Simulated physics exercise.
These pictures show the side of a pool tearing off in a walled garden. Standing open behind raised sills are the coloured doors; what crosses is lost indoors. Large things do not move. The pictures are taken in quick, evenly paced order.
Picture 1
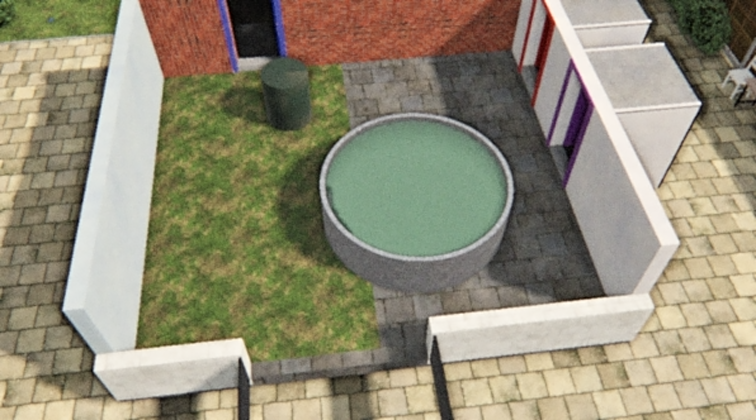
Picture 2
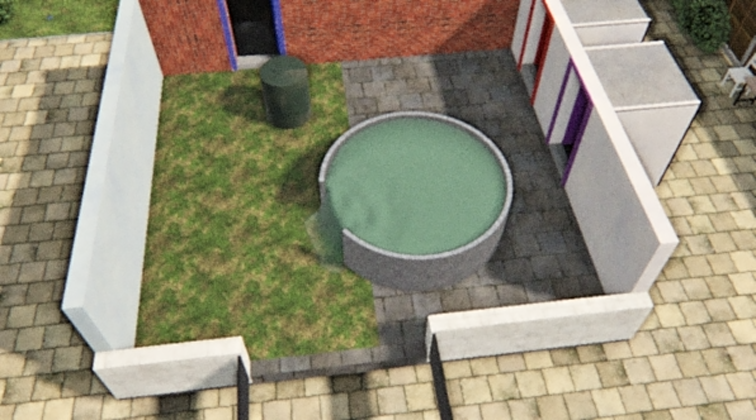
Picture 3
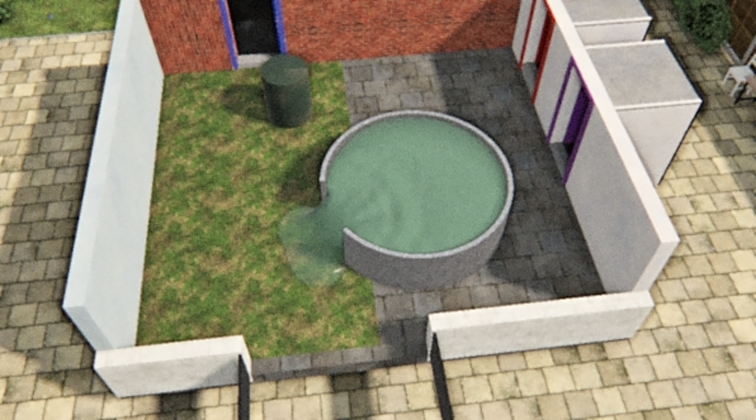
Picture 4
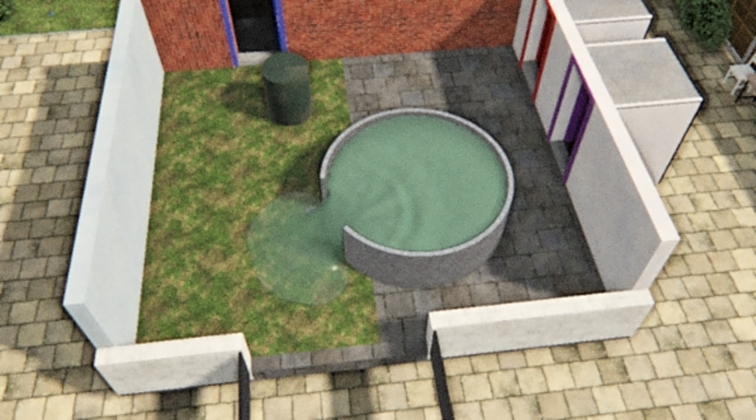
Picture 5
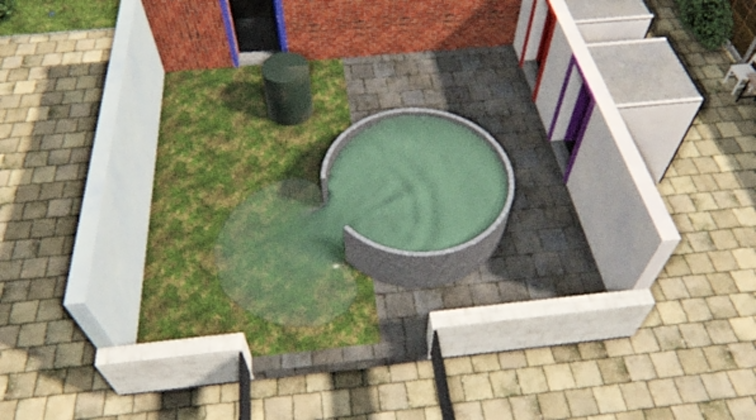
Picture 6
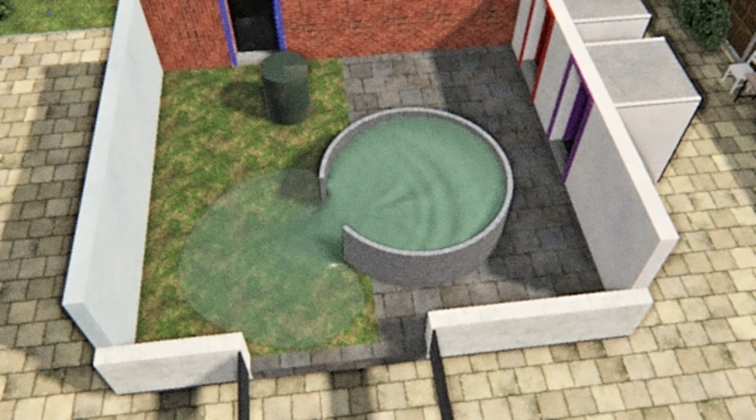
Greenish water poured out through a gap that opened in the left side of the round pool and spread across the grass in a widening sheet, while ripples crossed the pool inside the walled garden.
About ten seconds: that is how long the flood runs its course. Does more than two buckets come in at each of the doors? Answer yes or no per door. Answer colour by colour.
The red door no, the blue door no, the purple door no.
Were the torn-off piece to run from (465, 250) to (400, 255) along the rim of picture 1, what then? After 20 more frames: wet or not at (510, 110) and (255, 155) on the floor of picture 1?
Well, the first place would be submerged and the second one still bare.
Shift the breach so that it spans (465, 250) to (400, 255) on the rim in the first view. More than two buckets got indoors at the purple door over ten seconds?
Here the purple door overshoots.
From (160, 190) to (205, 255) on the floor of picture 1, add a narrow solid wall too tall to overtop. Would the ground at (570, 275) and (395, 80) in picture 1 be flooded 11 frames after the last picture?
The first point ends up spared and the second ends up spared.
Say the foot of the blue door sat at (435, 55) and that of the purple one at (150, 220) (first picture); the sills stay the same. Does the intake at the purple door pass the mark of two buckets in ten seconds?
Purple: Exceeds the limit.
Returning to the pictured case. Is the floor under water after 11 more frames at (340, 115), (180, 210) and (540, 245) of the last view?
First spot not wet, second inundated, third not wet.
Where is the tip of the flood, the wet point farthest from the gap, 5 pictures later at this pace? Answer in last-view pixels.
Farthest reach: (134, 358).
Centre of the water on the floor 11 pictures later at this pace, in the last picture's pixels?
Around pixel (352, 228) of the last picture.
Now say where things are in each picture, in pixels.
The first picture shows still water in the pool at (416, 184).
In the second picture, water pours out at (331, 229) and has run to (342, 267).
In the third picture, water pours out at (332, 229) and has run to (288, 217).
In the fourth picture, water pours out at (332, 228) and has run to (265, 281).
In the fifth picture, the front is at (227, 288), out from the gap at (333, 227).
In the sixth picture, water pours out at (331, 226) and has run to (184, 279).
A moment on, water covers 25 % of the floor; the red door not reached, the blue door not reached, the purple door not reached.
Next, water covers 35 % of the floor; the red door not reached, the blue door not reached, the purple door not reached.
Then, water covers 40 % of the floor; the red door not reached, the blue door not reached, the purple door not reached.
Later, water covers 60 % of the floor; the red door not reached, the blue door wet at the sill, nothing in, the purple door not reached.
In the end, water covers 90 % of the floor; the red door wet at the sill, nothing in, the blue door under two buckets in, the purple door not reached.
